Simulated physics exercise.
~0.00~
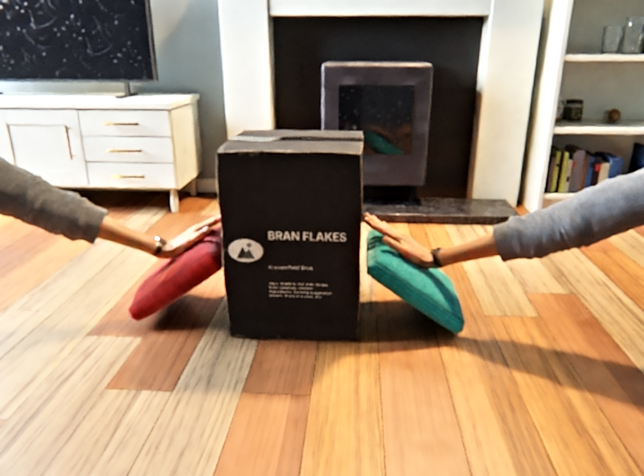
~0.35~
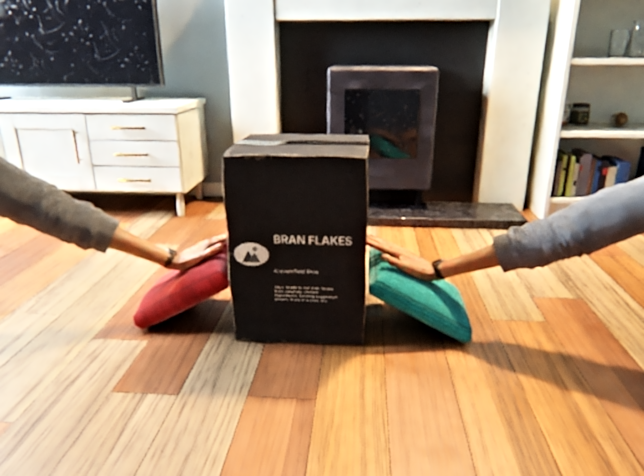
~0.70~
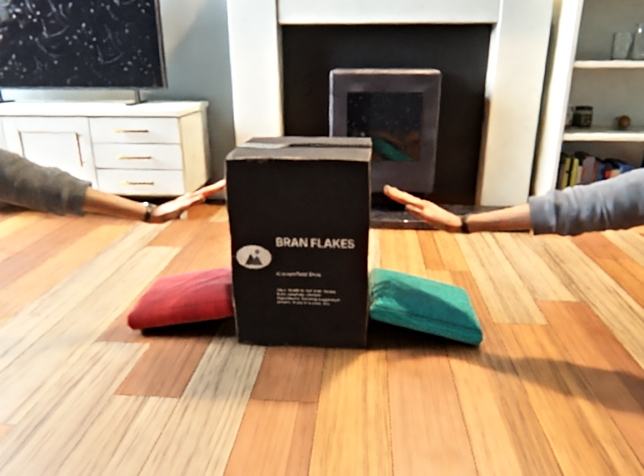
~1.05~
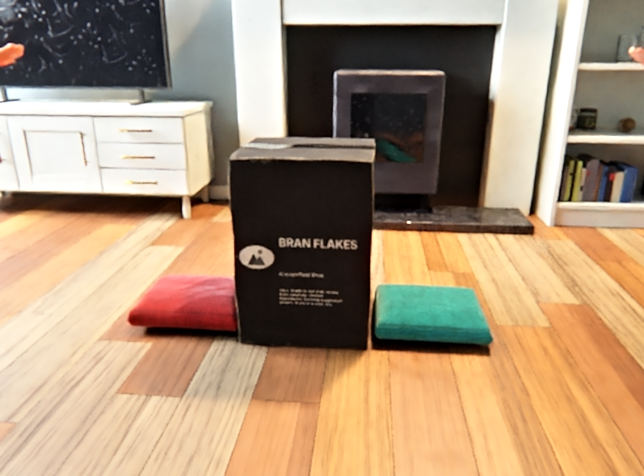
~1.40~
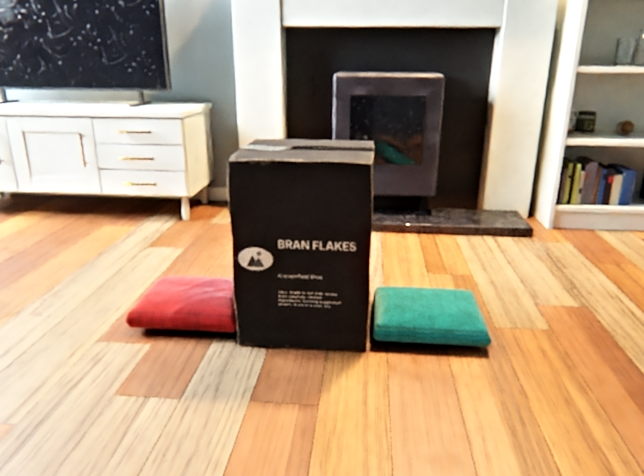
The clip opens on a black box labeled Bran Flakes standing on a wooden floor, with a hand on each side pressing a soft bag against it, red on the left and turquoise on the right. Both bags lean at a slant beside the box and sink lower as the palms ease. The hands then lift away and draw back toward the edges of the view, while the bags slump outward. Soon both arms are gone, and the red and turquoise bags lie flat on the floor on either side of the upright box, where they stay still.
